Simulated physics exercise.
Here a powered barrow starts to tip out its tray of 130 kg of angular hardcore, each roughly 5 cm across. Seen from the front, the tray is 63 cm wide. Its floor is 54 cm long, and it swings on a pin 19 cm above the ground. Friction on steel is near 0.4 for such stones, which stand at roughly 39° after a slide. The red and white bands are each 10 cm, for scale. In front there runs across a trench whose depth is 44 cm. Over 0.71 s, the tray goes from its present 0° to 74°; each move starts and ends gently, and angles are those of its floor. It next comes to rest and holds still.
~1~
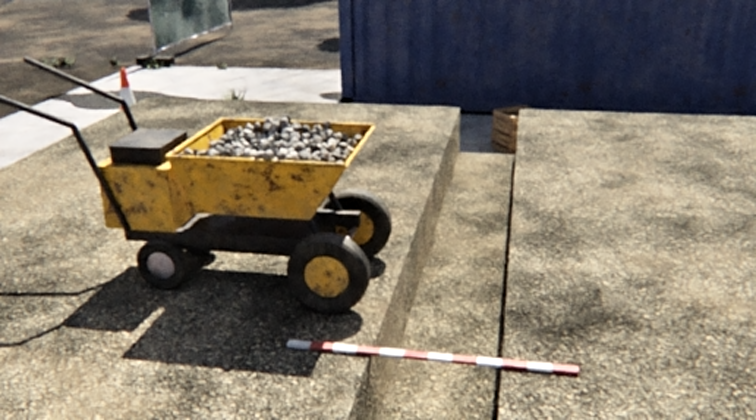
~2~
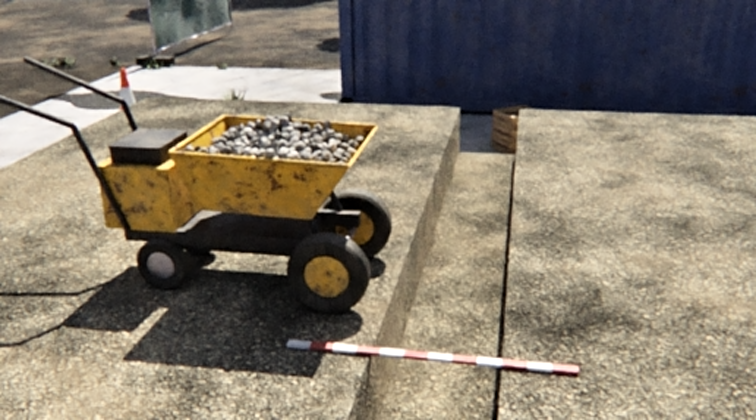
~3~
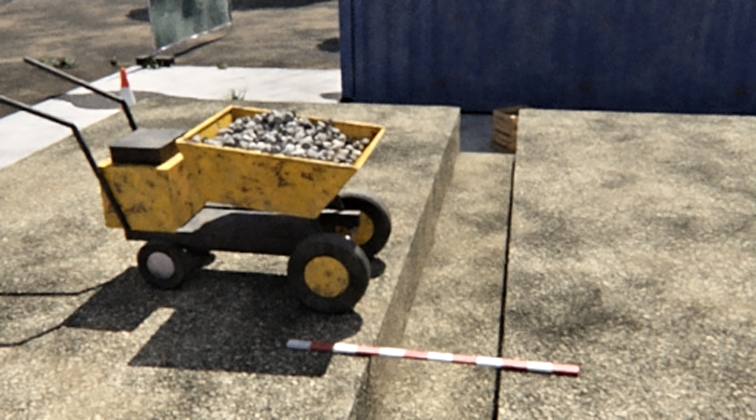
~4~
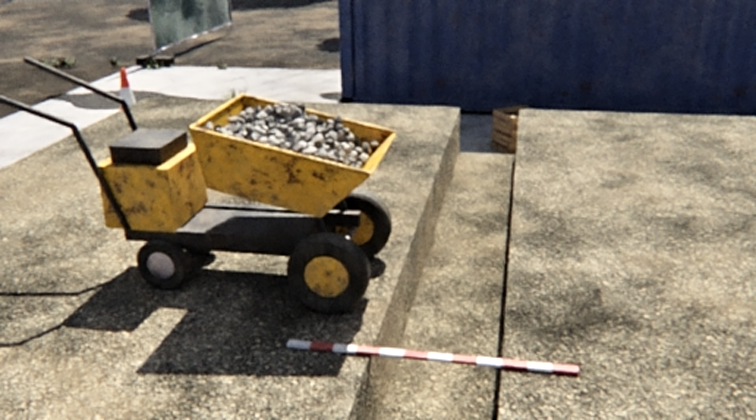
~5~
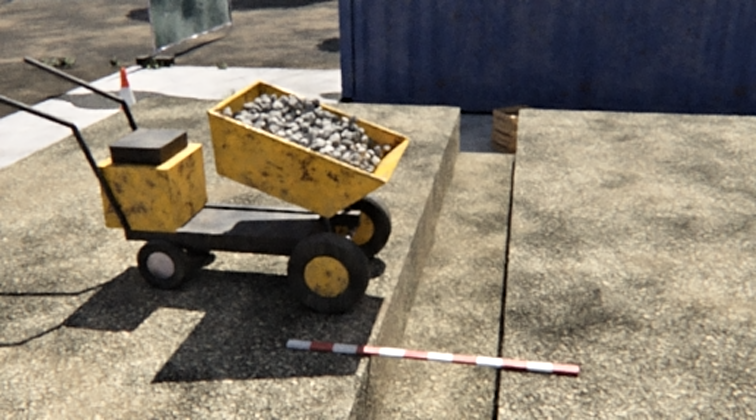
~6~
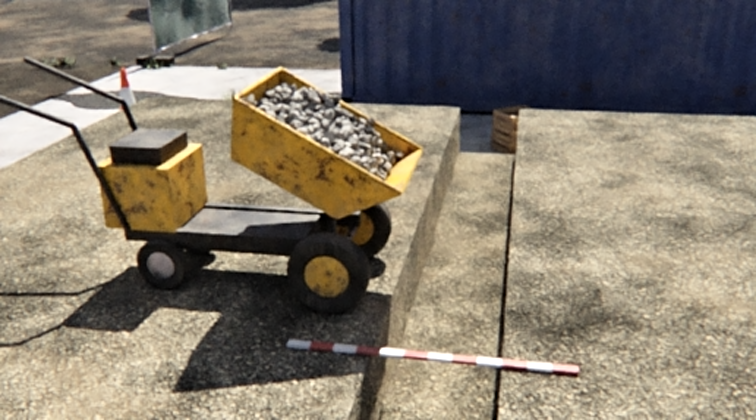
Yellow tray of grey stones on a small powered barrow tilting steadily up towards the right beside a trench in concrete.
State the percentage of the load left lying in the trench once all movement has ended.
The share left there is about 57 per cent.
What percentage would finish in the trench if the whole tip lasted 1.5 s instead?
Near 75 per cent.
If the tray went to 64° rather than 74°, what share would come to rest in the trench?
Roughly 35 percent.
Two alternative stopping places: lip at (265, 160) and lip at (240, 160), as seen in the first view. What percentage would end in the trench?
95 % and 75 %.
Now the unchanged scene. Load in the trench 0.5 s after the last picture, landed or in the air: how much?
By that point it's something like 20 in a hundred.
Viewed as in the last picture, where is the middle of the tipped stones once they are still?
Somewhere near pixel (492, 346).
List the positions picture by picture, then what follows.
In the first picture, the tray is at 0°, its lip at (345, 166); the top of the load is at (288, 124).
In the second picture, lip at (348, 166), floor tilted 1°, highest stones at (288, 123).
In the third picture, the tray is at 6°, its lip at (357, 169); the top of the load is at (276, 117).
In the fourth picture, lip at (370, 174), floor tilted 12°, highest stones at (276, 111).
In the fifth picture, the tray is at 20°, its lip at (385, 182); the top of the load is at (270, 103).
In the sixth picture, lip at (401, 194), floor tilted 28°, highest stones at (280, 92).
Then, 0.2 s after the last picture the floor is at 62°, 100 % in the tray; the foremost stones are at (441, 220).
Then, 0.5 s after the last picture the floor is at 74°, 66 % in the tray, 22 % in the trench, 13 % past the trench; the foremost stones are at (542, 304).
Then, 0.9 s after the last picture the floor is at 74°, 25 % in the tray, 37 % in the trench, 38 % past the trench; the foremost stones are at (718, 314).
Then, 2.8 s after the last picture the floor is at 74°, 6 % in the tray, 57 % in the trench, 37 % past the trench; the foremost stones are past the picture's edge.
